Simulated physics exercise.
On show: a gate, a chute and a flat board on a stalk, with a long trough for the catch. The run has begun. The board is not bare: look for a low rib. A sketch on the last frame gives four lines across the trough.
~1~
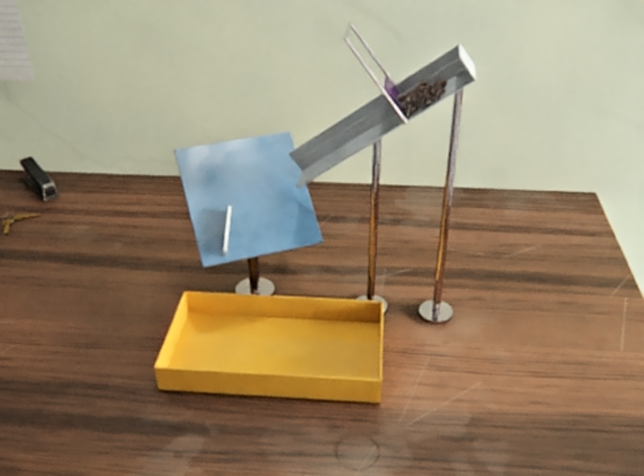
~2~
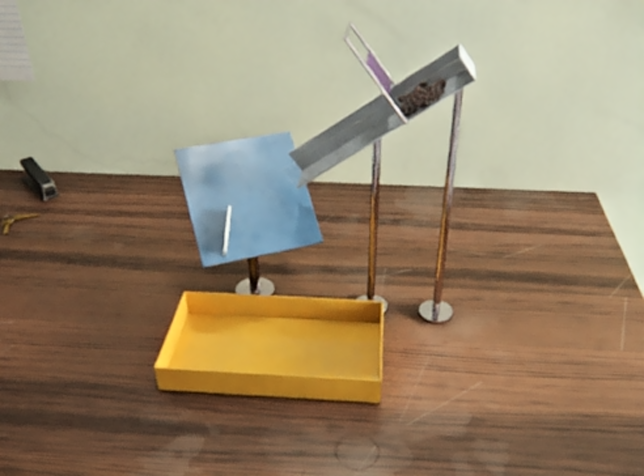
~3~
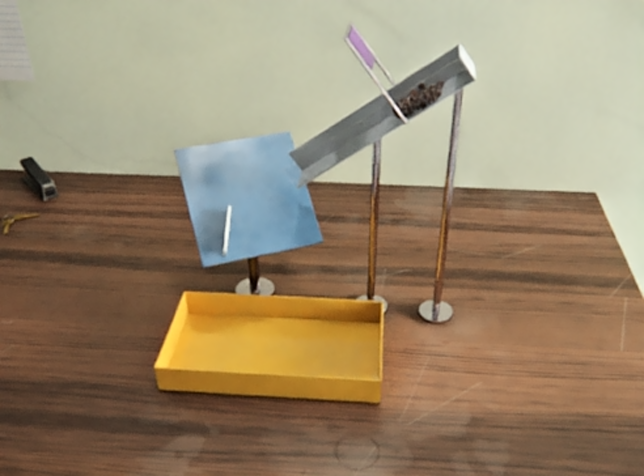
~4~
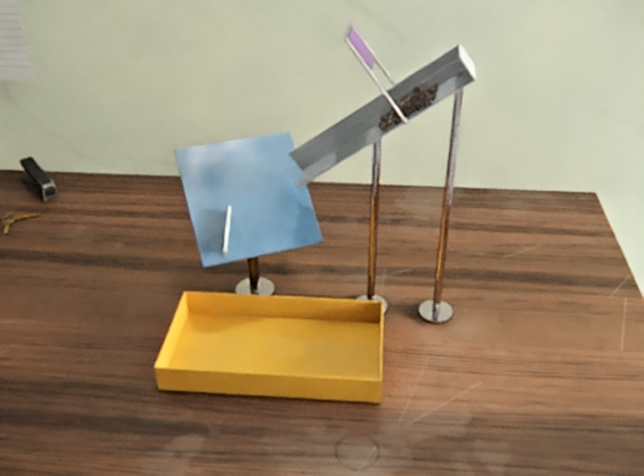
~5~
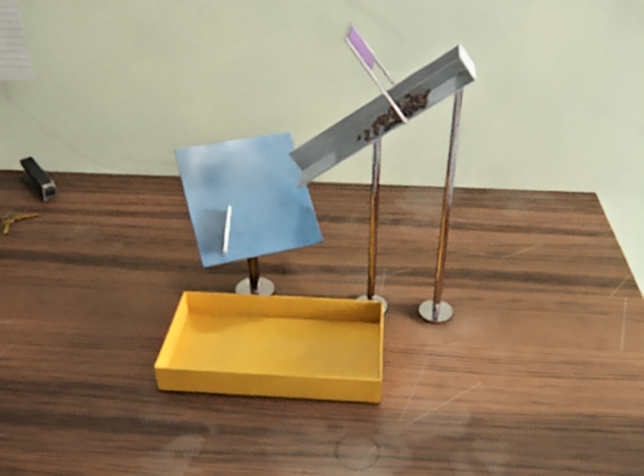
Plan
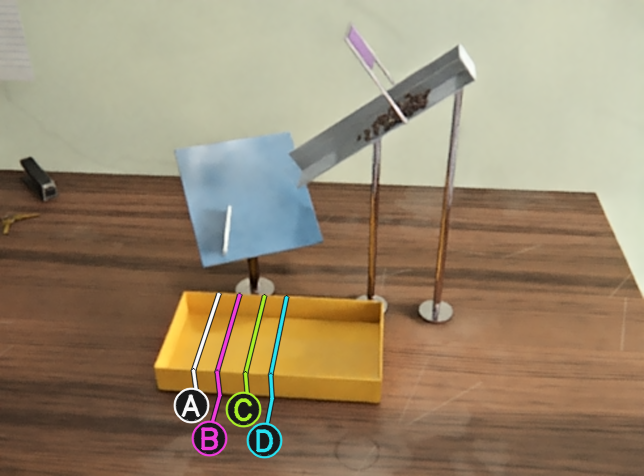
On a wooden tabletop, a purple gate slid up at the top of a sloping grey chute, and the small dark brown pieces behind it began sliding down to the left, spreading out slightly.
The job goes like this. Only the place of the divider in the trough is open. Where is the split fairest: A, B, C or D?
Choose C.
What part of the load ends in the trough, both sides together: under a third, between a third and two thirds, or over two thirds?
About that: Over two thirds.
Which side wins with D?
Left.
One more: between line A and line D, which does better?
That is line D.
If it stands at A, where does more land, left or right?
The right side.
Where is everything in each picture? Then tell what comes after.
In the first picture, load behind the gate near (420, 100), flat chocolate drops; lip of the chute near (300, 180), sloping fairly steeply.
In the second picture, middle of the board near (249, 196), tilted fairly steeply; middle of its low edge near (265, 254); of its high edge near (233, 140).
In the third picture, front corners of the trough near (155, 367) and (381, 380), empty; front of the load near (395, 111).
In the fourth picture, middle of the load near (408, 108); its front near (380, 125), close to a quarter of the way to the lip; rib from (230, 206) to (225, 251).
In the fifth picture, middle of the load near (399, 115); its front near (359, 138), close to a third of the way to the lip.
On the marked copy, line A crosses the front rim at (193, 369); line B crosses the front rim at (217, 371); line C crosses the front rim at (245, 372); line D crosses the front rim at (270, 374).
If A is chosen, of what is caught, none at all on the left of the divider, the whole lot on the right.
If B is chosen, of what is caught, a small share on the left of the divider, all but a few on the right.
If C is chosen, of what is caught, close to two thirds on the left of the divider, close to a third on the right.
If D is chosen, of what is caught, the bulk on the left of the divider, close to a quarter on the right.
